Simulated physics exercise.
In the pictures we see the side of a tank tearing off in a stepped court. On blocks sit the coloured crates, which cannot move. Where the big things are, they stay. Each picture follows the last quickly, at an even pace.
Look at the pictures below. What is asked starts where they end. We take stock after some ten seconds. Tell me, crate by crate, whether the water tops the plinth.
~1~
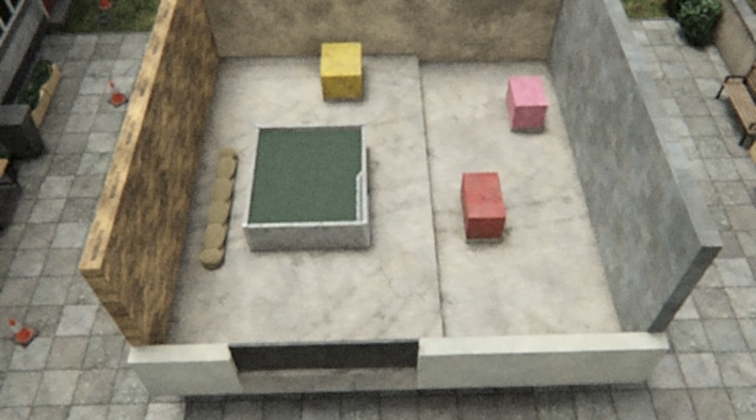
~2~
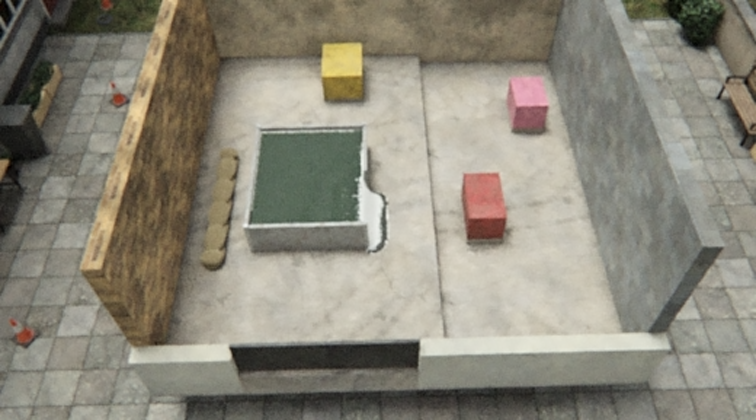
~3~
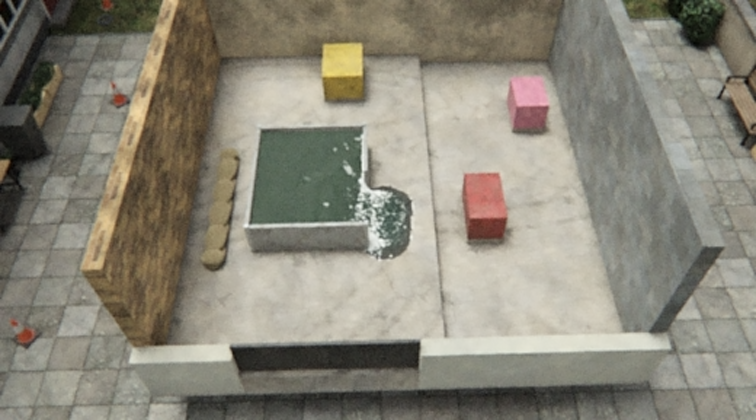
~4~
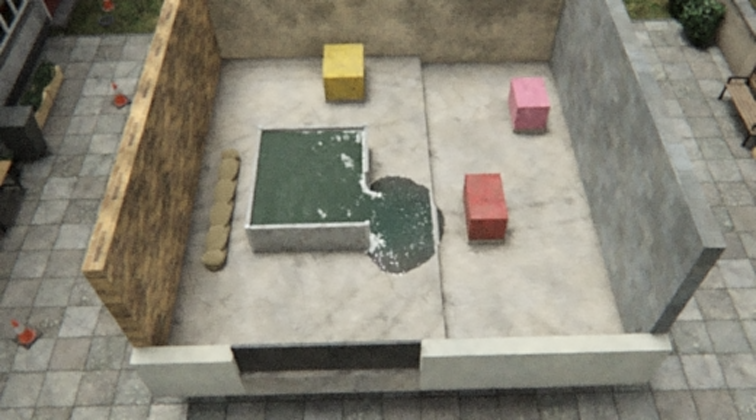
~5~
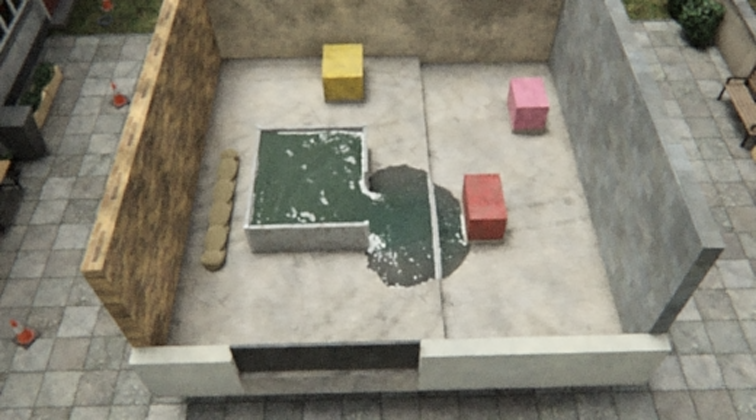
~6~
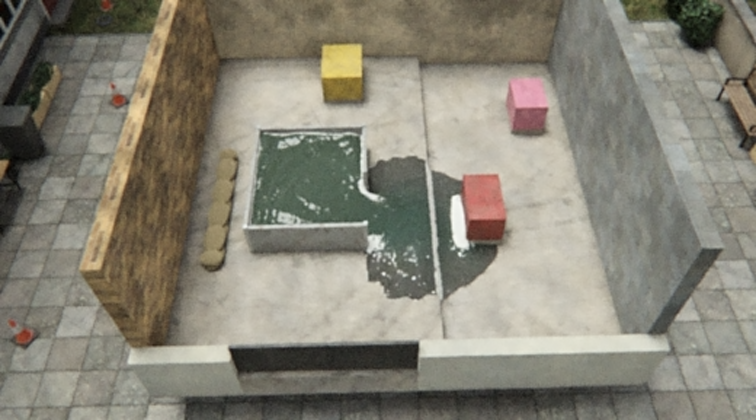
At the end, the pink crate is reached; the red crate is reached; the yellow crate is never reached.
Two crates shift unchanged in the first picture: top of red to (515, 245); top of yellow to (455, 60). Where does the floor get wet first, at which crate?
Red crate.
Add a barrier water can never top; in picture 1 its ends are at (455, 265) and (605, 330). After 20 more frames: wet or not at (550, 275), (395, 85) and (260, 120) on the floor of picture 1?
Outcome by spot, in order - watered, unwatered, unwatered.
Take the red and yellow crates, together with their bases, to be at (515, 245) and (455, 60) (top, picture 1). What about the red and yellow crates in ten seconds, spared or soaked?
Summary - red: Flooded, yellow: Flooded.
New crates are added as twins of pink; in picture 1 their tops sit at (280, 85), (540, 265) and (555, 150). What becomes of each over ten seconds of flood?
Crate one avoids the flood; crate two is touched by the flood; crate three is touched by the flood.
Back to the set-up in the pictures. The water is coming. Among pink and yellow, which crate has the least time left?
The one in pink comes first.
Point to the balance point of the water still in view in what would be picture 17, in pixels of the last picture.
The spot I would choose is (387, 220).
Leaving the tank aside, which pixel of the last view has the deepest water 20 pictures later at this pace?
Somewhere around pixel (543, 362).
A moment on, water covers 20 % of the floor; the pink crate not reached, the red crate water round its plinth, the yellow crate not reached.
Next, water covers 30 % of the floor; the pink crate water round its plinth, the red crate water round its plinth, the yellow crate not reached.
Then, water covers 40 % of the floor; the pink crate water round its plinth, the red crate water round its plinth, the yellow crate not reached.
Later, water covers 45 % of the floor; the pink crate water round its plinth, the red crate water round its plinth, the yellow crate not reached.
In the end, water covers 45 % of the floor; the pink crate was topped, the red crate was topped, the yellow crate stayed above the water.
